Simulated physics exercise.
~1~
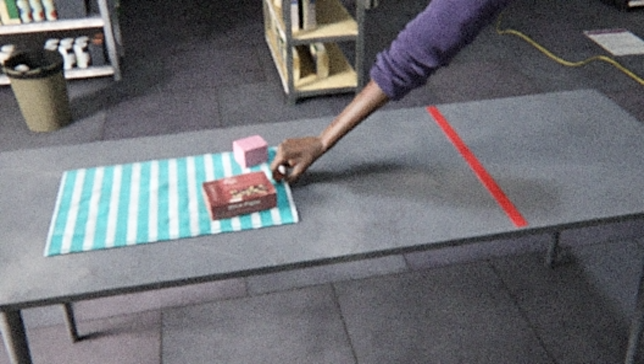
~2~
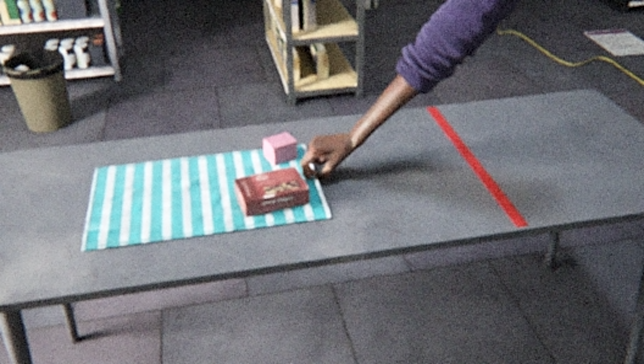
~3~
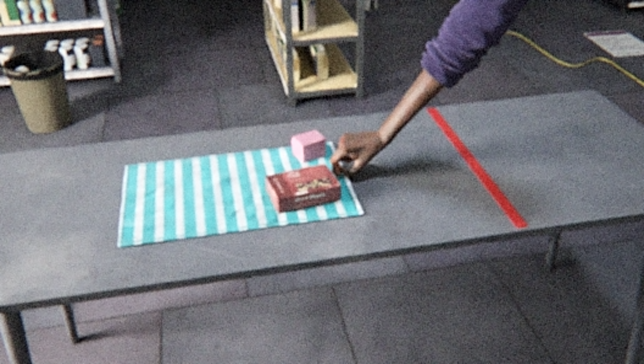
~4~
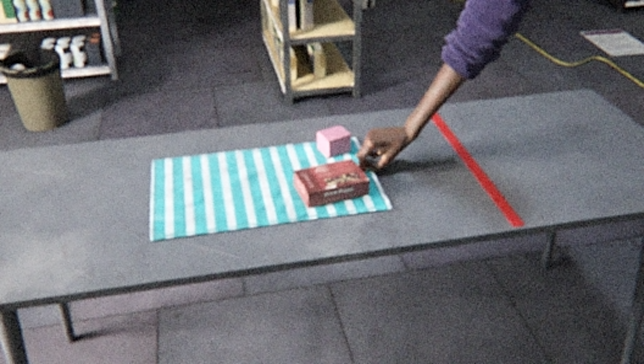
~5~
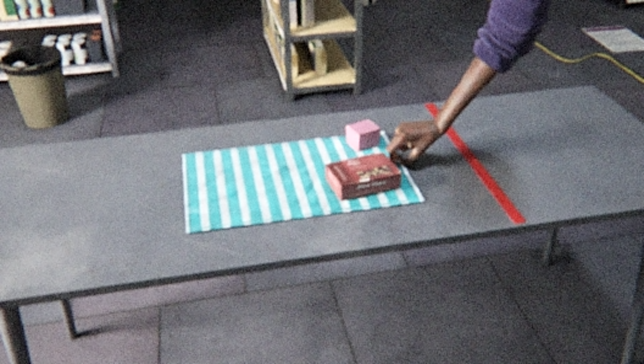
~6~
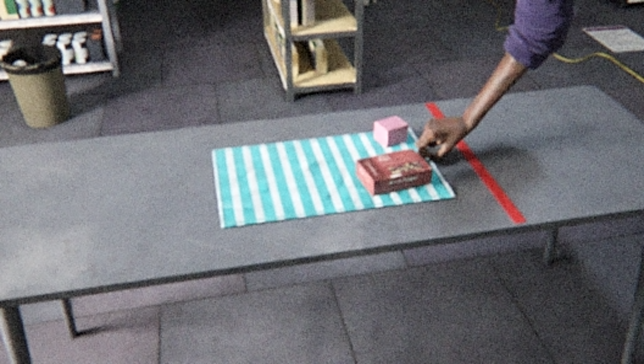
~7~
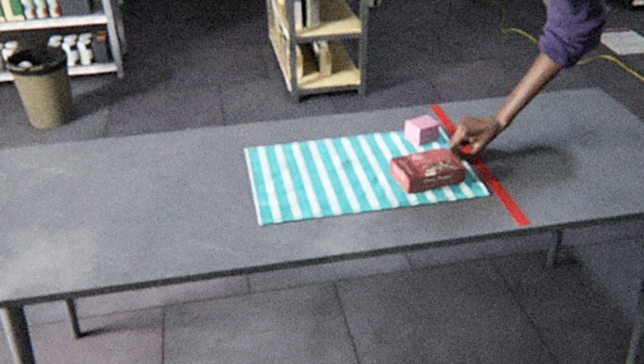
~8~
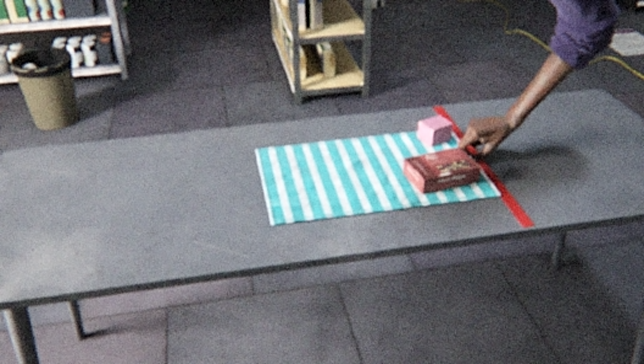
A hand pulls a striped turquoise cloth carrying a pink block and red packet rightward to red tape.
